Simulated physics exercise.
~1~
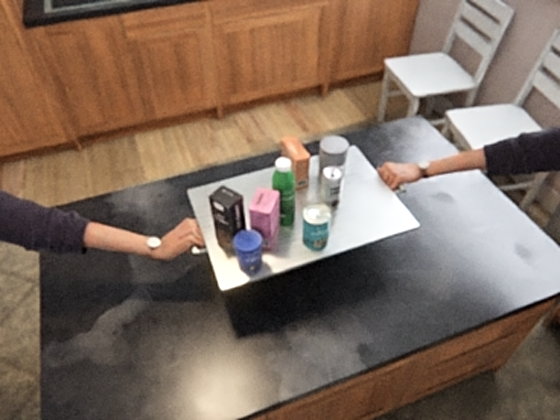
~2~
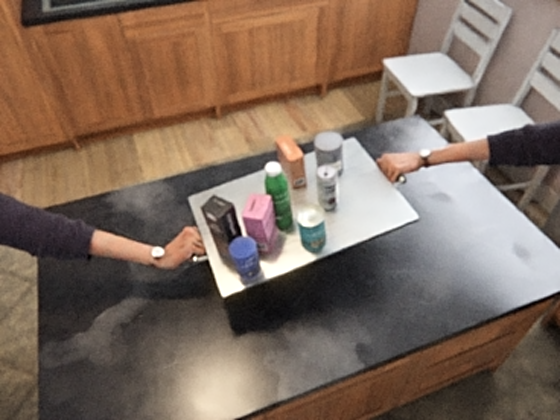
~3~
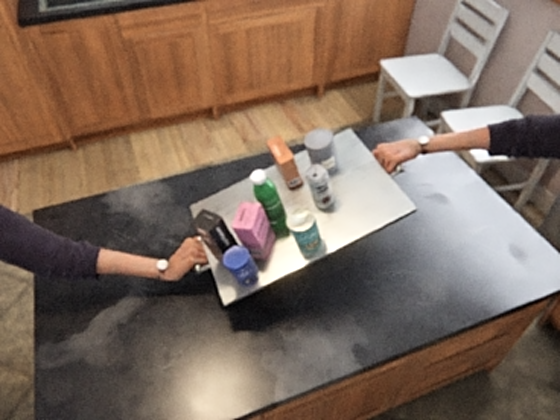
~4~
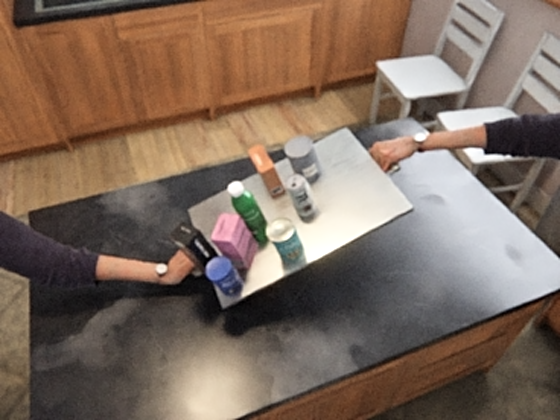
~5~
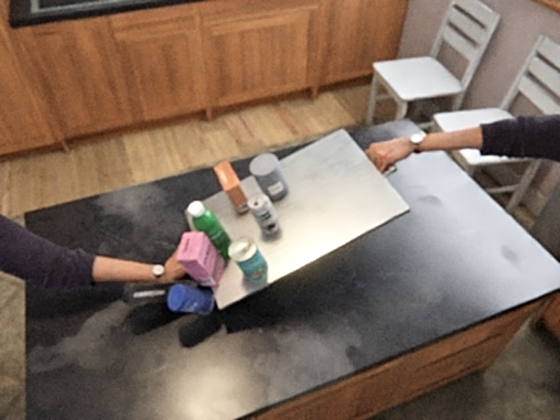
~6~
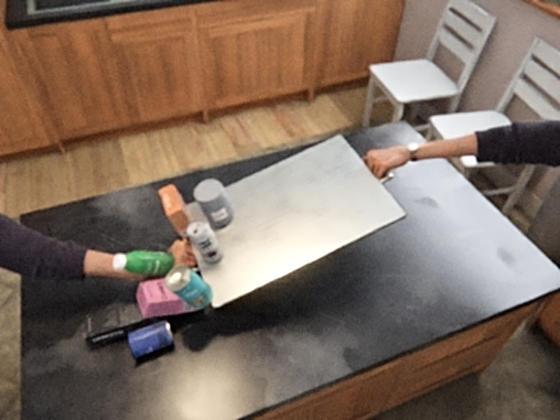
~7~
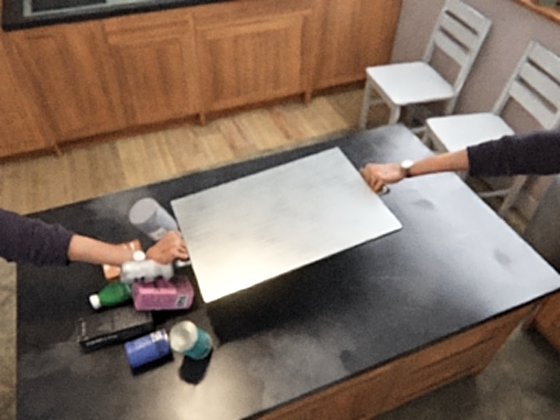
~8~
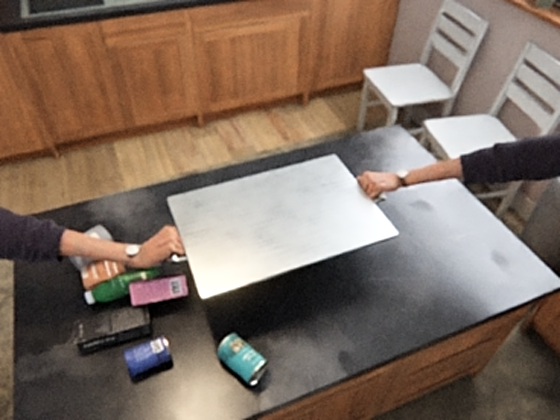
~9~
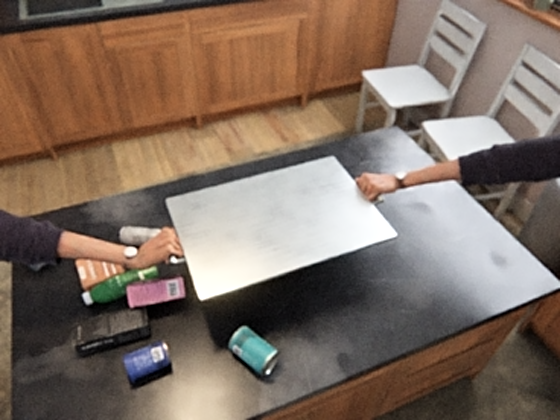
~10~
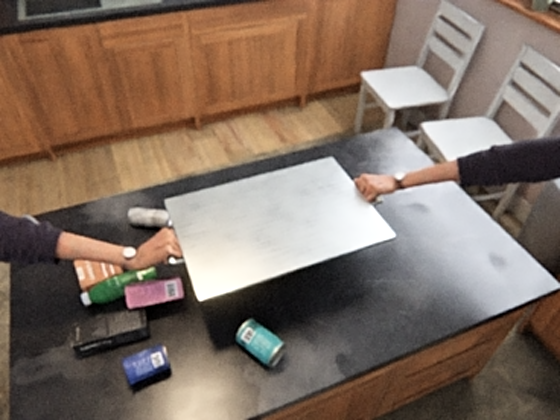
Two hands tilt a tray left until all its containers slide onto the counter.
